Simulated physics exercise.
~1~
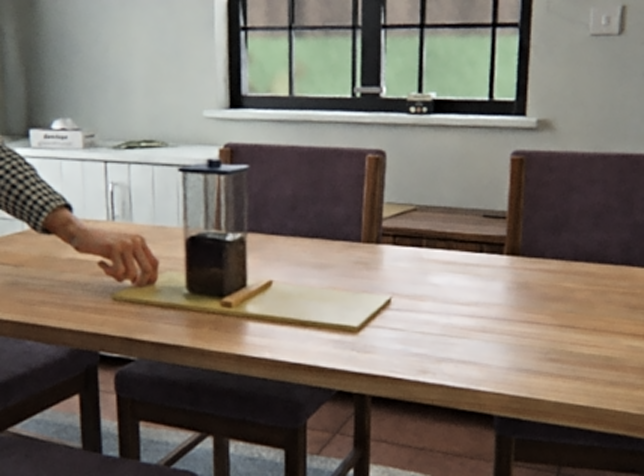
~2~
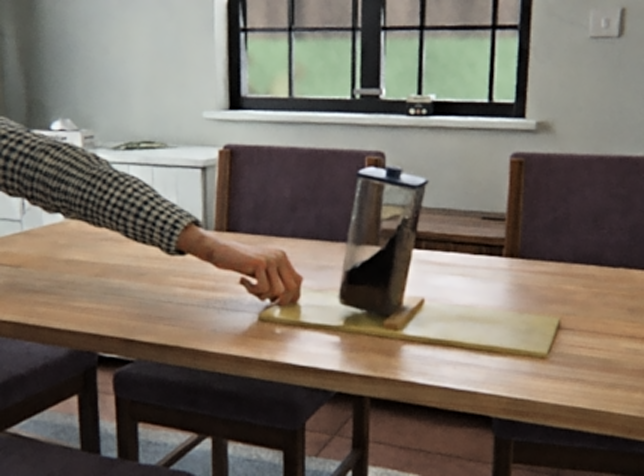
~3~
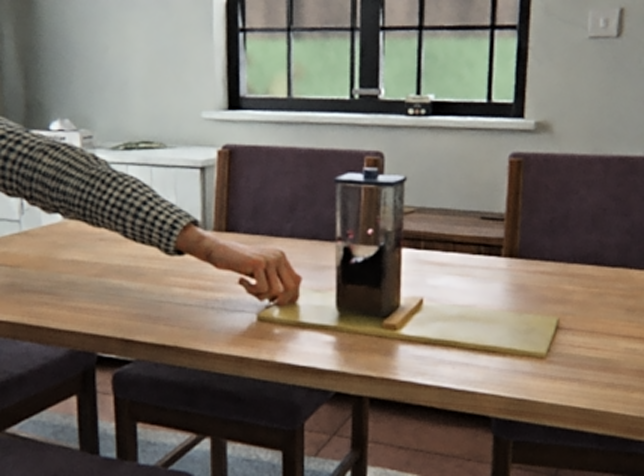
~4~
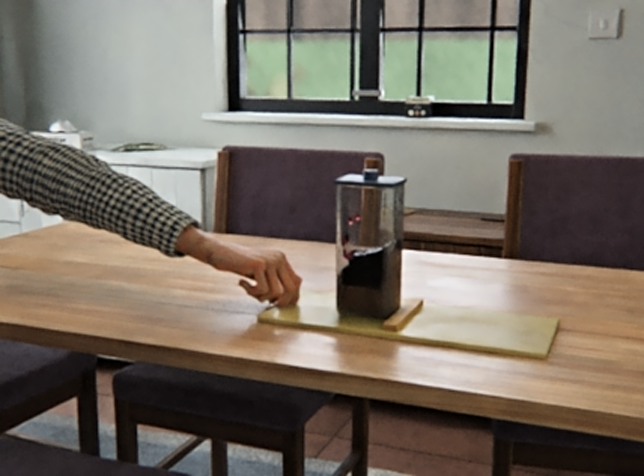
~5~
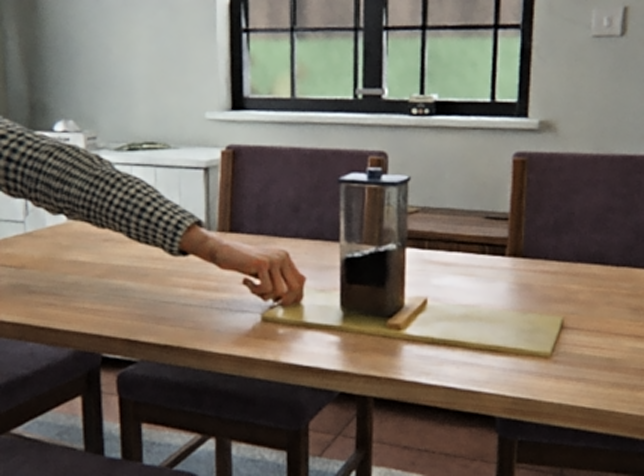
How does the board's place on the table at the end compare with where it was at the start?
At the end the board lies farther to the right along the table and slightly nearer the front edge than at the start.
